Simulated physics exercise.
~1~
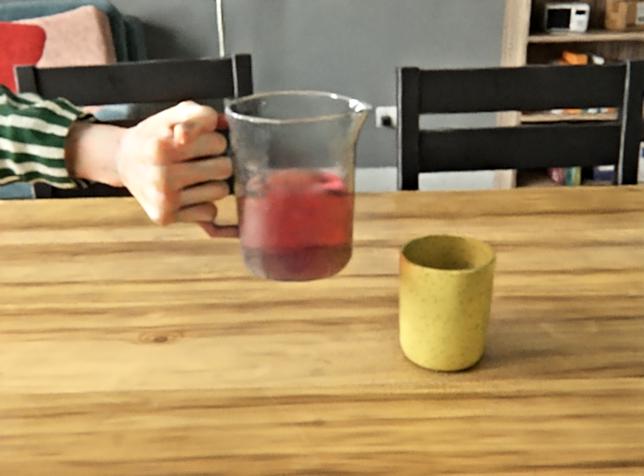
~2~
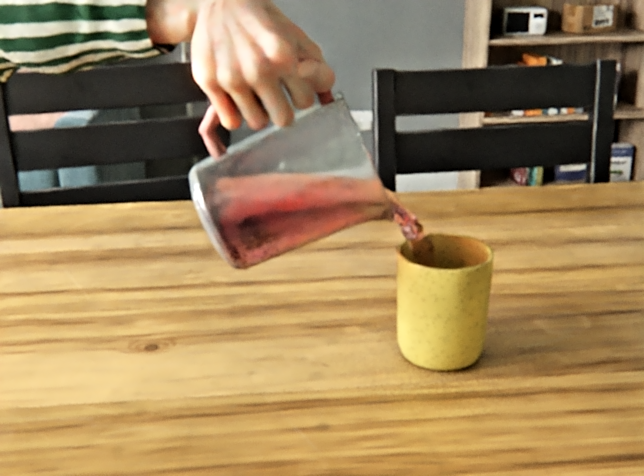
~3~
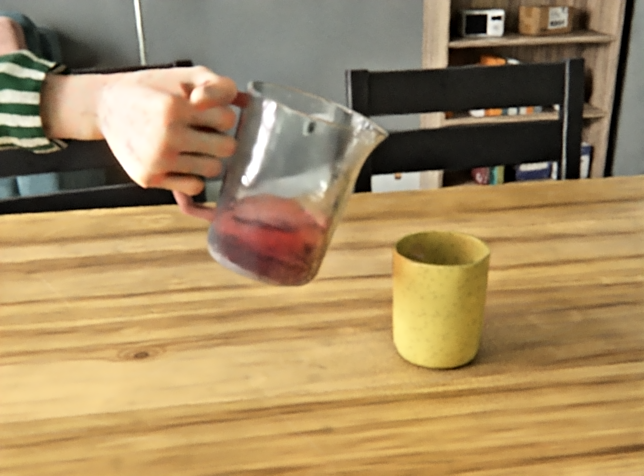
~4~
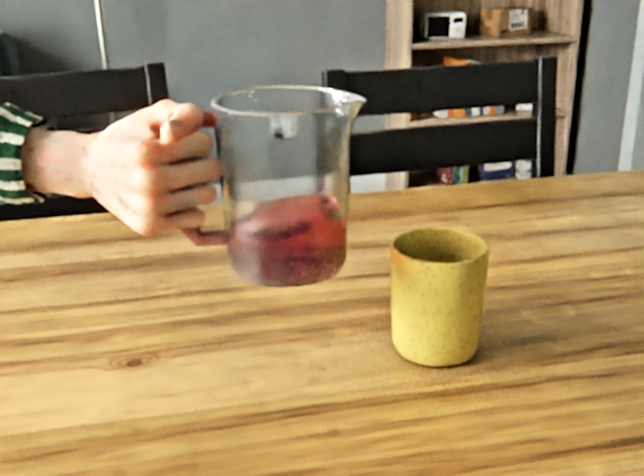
A hand tips a glass pitcher rightward, pours red liquid into a yellow mug, and levels it.
